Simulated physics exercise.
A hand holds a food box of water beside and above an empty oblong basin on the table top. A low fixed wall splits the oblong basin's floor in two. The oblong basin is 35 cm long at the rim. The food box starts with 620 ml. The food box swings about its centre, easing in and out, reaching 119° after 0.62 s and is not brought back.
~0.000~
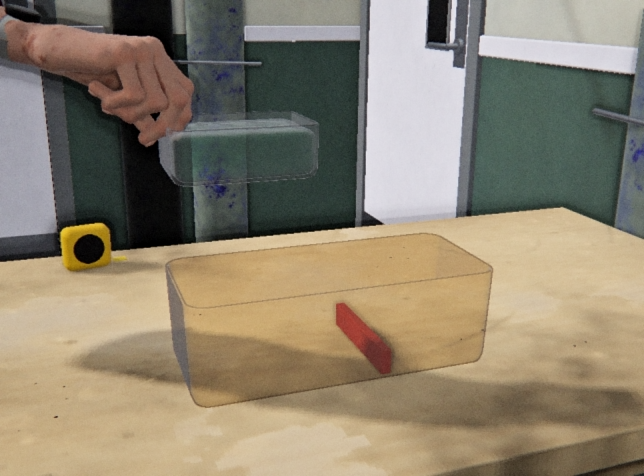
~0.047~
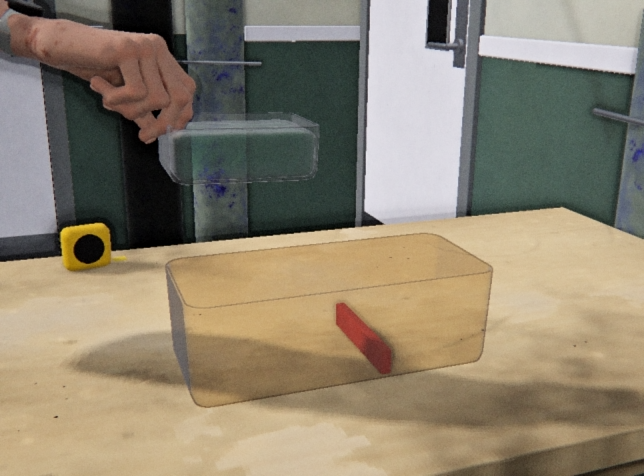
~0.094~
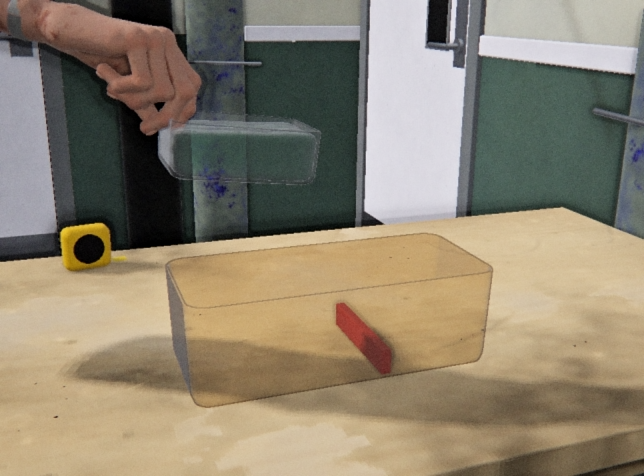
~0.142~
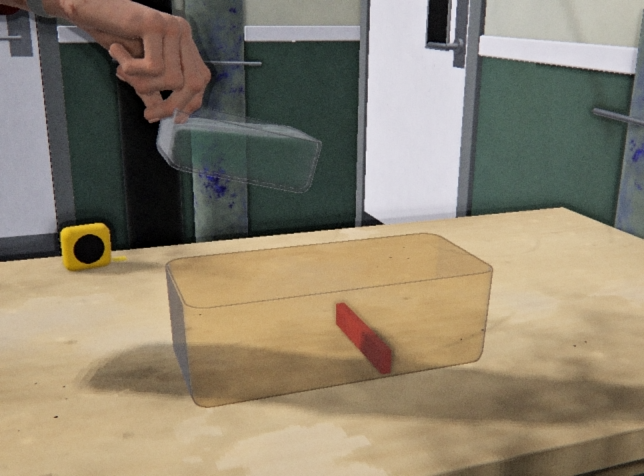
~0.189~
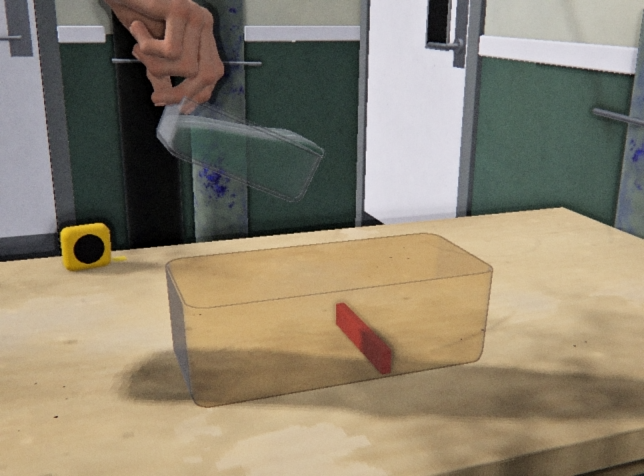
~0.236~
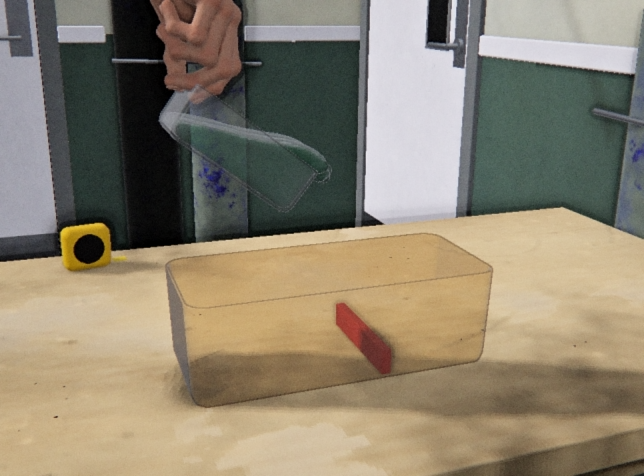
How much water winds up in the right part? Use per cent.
Roughly 29 per cent is past the wall.
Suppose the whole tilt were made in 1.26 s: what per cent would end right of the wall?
In that case some 50 per cent.
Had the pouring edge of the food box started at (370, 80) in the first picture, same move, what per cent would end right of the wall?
Then about 60 per cent.
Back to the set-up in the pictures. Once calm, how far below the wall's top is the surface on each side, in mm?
Some 16 mm on the left and 20 mm on the right.
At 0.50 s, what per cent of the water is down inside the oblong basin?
About 70 per cent.
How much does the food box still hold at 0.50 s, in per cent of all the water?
Some 5 per cent.
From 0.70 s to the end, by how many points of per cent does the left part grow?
Some 2 per cent.
By 0.50 s the tilt is 109° and 5 per cent is still to pour, 47 is left of the wall and 22 right of it.
By 0.70 s the tilt is 119° and 0 per cent is still to pour, 63 is left of the wall and 28 right of it.
By 0.90 s the tilt is 119° and 0 per cent is still to pour, 64 is left of the wall and 29 right of it.
By 1.12 s the tilt is 119° and 0 per cent is still to pour, 65 is left of the wall and 29 right of it.
At rest 65 per cent lies left of the wall, 29 right of it and 6 outside.
